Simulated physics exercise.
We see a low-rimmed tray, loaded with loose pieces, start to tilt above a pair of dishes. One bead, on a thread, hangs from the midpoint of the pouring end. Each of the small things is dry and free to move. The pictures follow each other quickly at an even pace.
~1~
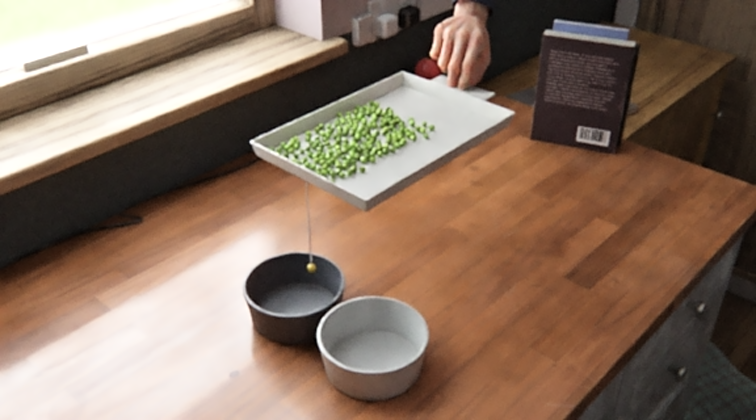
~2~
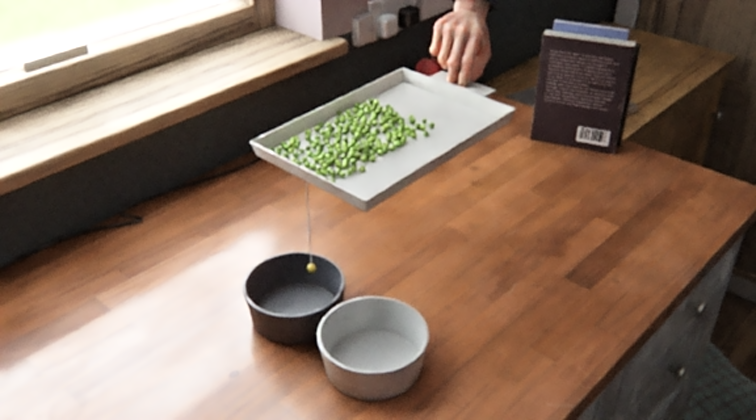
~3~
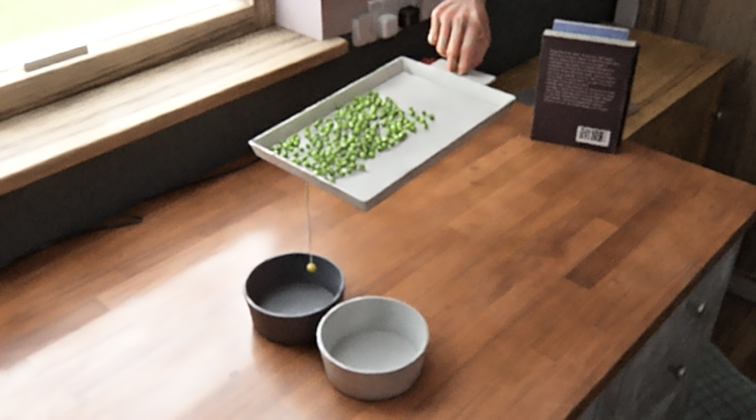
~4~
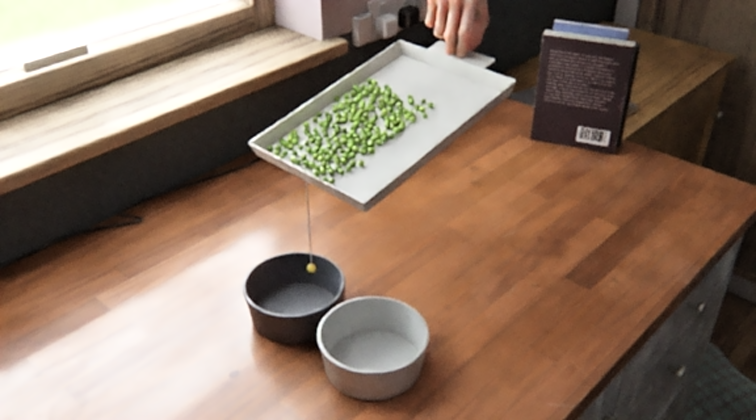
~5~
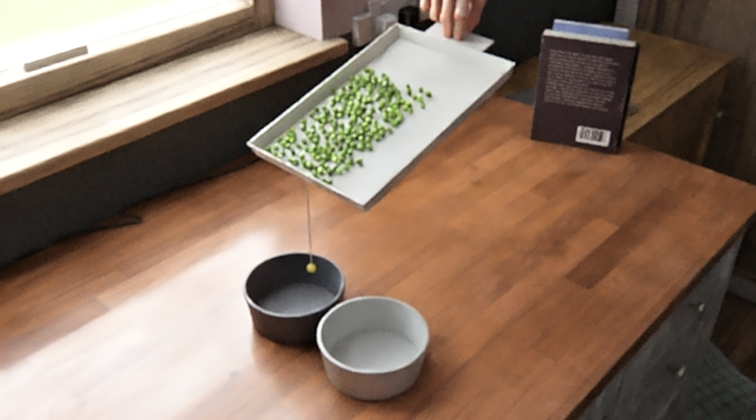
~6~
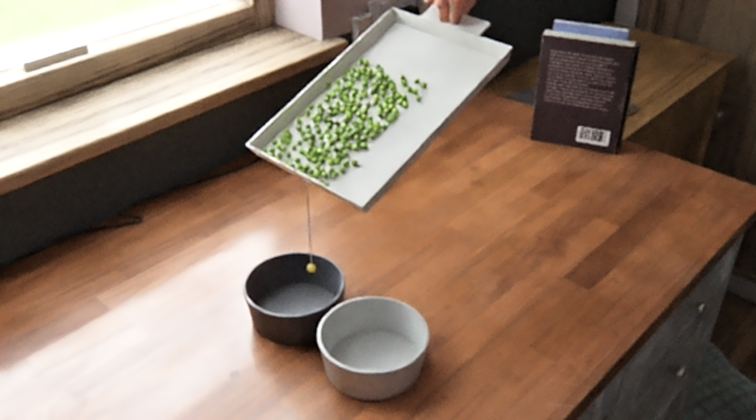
The video shows a hand holding a shallow, light-coloured tray of green peas above a dark bowl and a pale bowl on a wooden counter, then raising the handle end so the tray slants more steeply toward its lower edge.
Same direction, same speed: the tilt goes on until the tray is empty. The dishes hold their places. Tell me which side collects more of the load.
The larger share will most likely go to the dish on the left.
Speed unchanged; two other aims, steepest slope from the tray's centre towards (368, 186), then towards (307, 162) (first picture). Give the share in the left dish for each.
Respectively 0 and 30 in a hundred.
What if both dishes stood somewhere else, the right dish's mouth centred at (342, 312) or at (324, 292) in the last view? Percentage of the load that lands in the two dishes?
70 % for the first, 50 % for the second.
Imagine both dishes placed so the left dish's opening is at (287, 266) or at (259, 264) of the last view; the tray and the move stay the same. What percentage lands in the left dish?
In order: 30 percent and 30 percent.
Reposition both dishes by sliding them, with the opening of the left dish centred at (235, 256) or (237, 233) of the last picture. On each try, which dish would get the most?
In order of the tries: The dish on the right side, then the dish on the right side.
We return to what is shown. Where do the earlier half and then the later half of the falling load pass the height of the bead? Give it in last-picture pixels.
Near (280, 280) to start, and near (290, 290) afterwards.
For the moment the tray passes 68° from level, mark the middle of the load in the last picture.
Load centre: Approx. (302, 168).
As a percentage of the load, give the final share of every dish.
60 % left, 10 % right.
Shortly afterwards, tray tipped steeply; all but a few on the tray; only a few outside both; a little in the air.
Next, tray tipped past a quarter turn; a little on the tray; only a few in the right dish; near a third in the left dish; a little outside both; near half in the air.
Some moments later, tray tipped past a quarter turn; a little in the right dish; near half in the left dish; near a third outside both.
In the end, tray tipped past a quarter turn; a little in the right dish; near half in the left dish; near a third outside both.
